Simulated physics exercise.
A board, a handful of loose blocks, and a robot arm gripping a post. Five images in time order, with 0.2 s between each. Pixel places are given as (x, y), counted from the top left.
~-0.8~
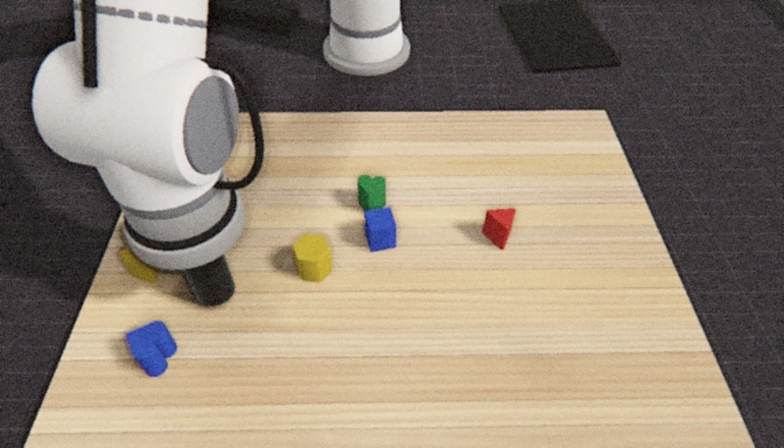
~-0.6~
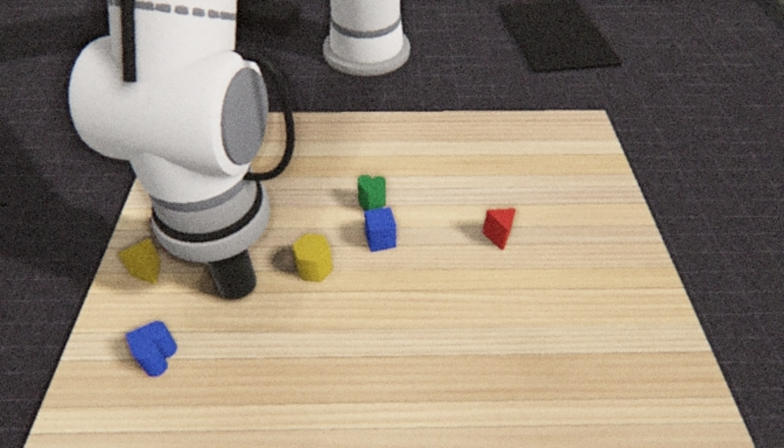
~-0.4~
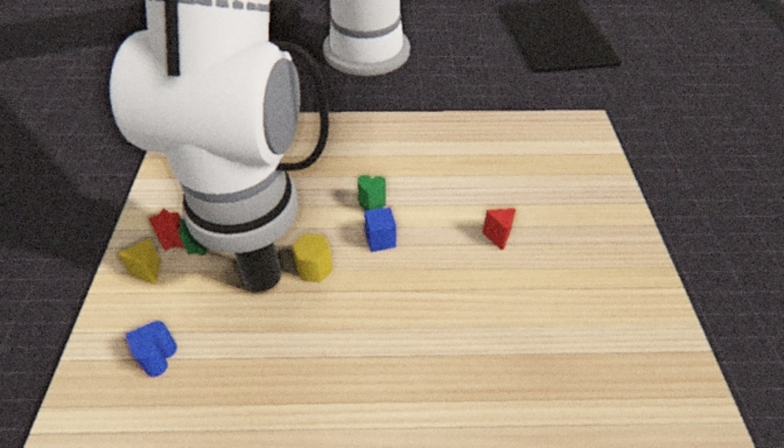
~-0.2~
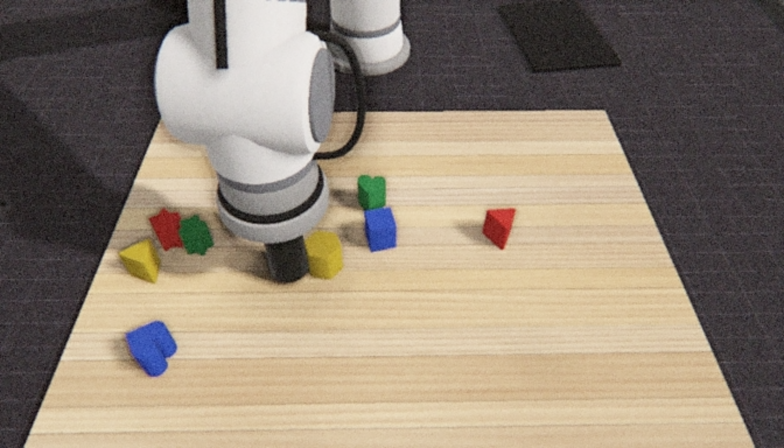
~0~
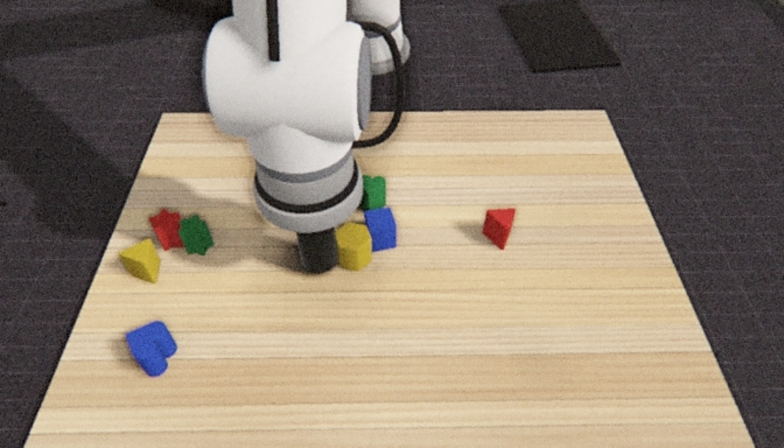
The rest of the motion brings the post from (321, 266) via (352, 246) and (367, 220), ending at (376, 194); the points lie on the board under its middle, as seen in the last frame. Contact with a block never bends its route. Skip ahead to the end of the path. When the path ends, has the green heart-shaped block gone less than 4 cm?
No, that is not how it ends up.
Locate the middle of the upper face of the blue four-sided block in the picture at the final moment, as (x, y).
Roughly at (402, 210).
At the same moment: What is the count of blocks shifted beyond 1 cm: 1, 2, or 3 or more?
It displaces three or more.
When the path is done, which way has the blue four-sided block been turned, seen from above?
Spins counterclockwise.
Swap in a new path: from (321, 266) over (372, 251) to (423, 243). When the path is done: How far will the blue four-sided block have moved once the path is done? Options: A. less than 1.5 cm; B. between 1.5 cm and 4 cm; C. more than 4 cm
Correct choice: C.
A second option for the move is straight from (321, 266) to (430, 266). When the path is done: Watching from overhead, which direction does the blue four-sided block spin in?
The sense of turning is anti-clockwise.
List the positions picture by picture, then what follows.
In the first picture, post's lower end (216, 291); yellow hexagonal block (311, 247); green heart-shaped block (371, 182); blue four-sided block (380, 218).
In the second picture, post (238, 284); blocks still.
In the third picture, post (263, 277); blocks still.
In the fourth picture, post (290, 268); yellow hexagonal block (322, 244).
In the fifth picture, post (320, 260); yellow hexagonal block (352, 236); green heart-shaped block (371, 182); blue four-sided block (380, 218).
On the path given first. One third of the way, post (352, 239); yellow hexagonal block (385, 231), turned 20° clockwise; blue four-sided block (400, 211), turned 50° anticlockwise.
Two thirds of the way, post (367, 213); yellow hexagonal block (388, 231), turned 30° clockwise; green heart-shaped block (373, 175); blue four-sided block (402, 210), turned 50° anticlockwise.
At the end, post (376, 188); yellow hexagonal block (388, 231), turned 30° clockwise; green heart-shaped block (382, 154), turned 40° anticlockwise; blue four-sided block (402, 210), turned 50° anticlockwise.
